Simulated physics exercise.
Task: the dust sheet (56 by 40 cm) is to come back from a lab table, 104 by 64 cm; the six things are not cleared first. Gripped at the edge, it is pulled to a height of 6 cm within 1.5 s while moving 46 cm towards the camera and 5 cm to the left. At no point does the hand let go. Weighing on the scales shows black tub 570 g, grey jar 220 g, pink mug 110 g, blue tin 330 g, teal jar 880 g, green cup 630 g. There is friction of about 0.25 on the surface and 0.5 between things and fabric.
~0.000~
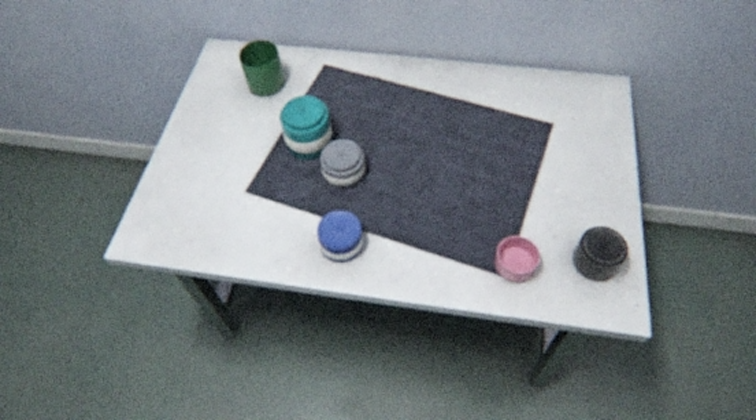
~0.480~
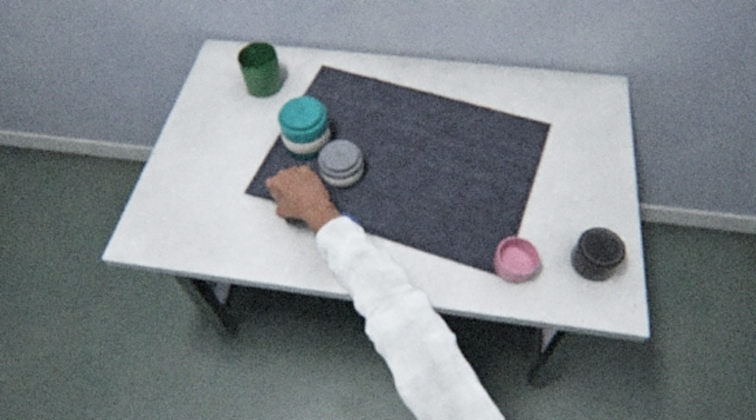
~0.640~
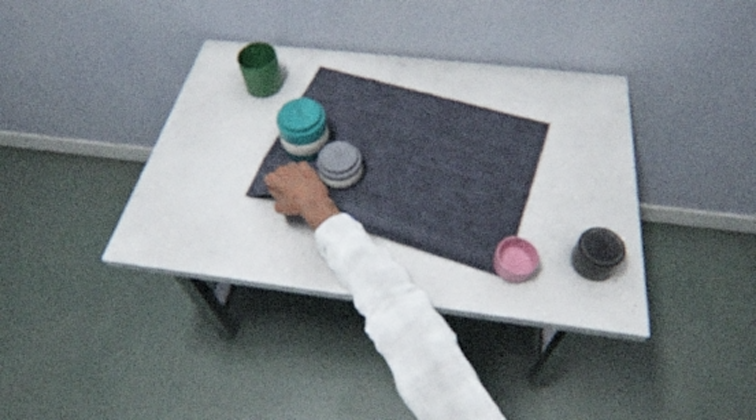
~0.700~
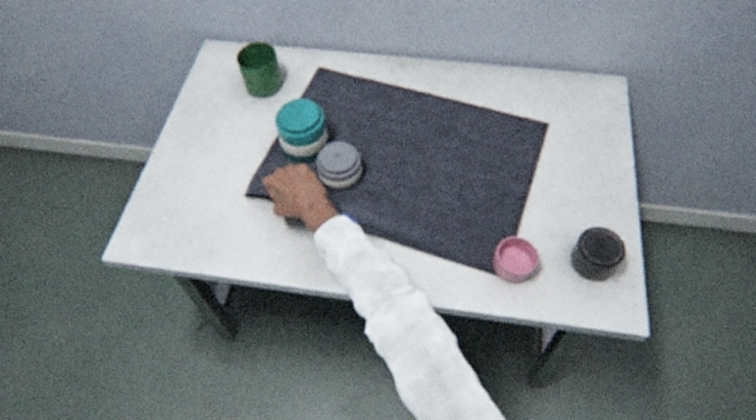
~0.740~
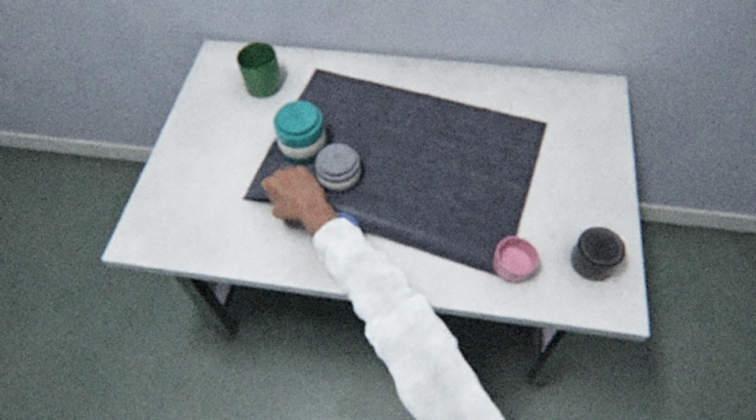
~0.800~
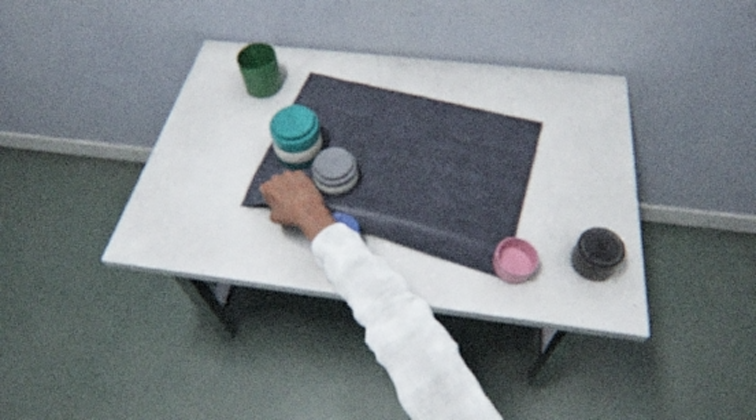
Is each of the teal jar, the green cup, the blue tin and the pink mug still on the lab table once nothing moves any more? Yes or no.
Teal jar no, green cup yes, blue tin no, pink mug yes.
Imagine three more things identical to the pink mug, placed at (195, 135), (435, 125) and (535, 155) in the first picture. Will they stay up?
Respectively, the copies end as follows: Still in place, gone from the top, gone from the top.
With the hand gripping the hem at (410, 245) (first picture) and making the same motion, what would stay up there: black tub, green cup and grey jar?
Black tub is left on top, green cup is left on top, grey jar is lost.
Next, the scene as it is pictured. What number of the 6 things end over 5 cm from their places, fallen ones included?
Counting them up, I get 4.
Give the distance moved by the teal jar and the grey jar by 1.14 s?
The teal jar is 15 cm out, the grey jar 15 cm.
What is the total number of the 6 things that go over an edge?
3 in all.
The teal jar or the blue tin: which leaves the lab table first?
Blue.
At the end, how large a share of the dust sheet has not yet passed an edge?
Some 0 in a hundred.
By 1.1 s, 100 % of the dust sheet is still over the top; teal jar 15 cm off its start, blue tin 4 cm off its start, pink mug 3 cm off its start.
By 1.5 s, 80 % of the dust sheet is still over the top; teal jar 31 cm off its start, blue tin over the edge, pink mug 6 cm off its start.
By 1.8 s, 0 % of the dust sheet is still over the top; teal jar over the edge, blue tin over the edge, pink mug 8 cm off its start at (476, 269).
By 2.1 s, 0 % of the dust sheet is still over the top; teal jar over the edge, blue tin over the edge, pink mug 8 cm off its start.
By 3.7 s, 0 % of the dust sheet is still over the top; teal jar over the edge, blue tin over the edge, pink mug 8 cm off its start at (476, 269), green cup 0 cm off its start at (256, 56).
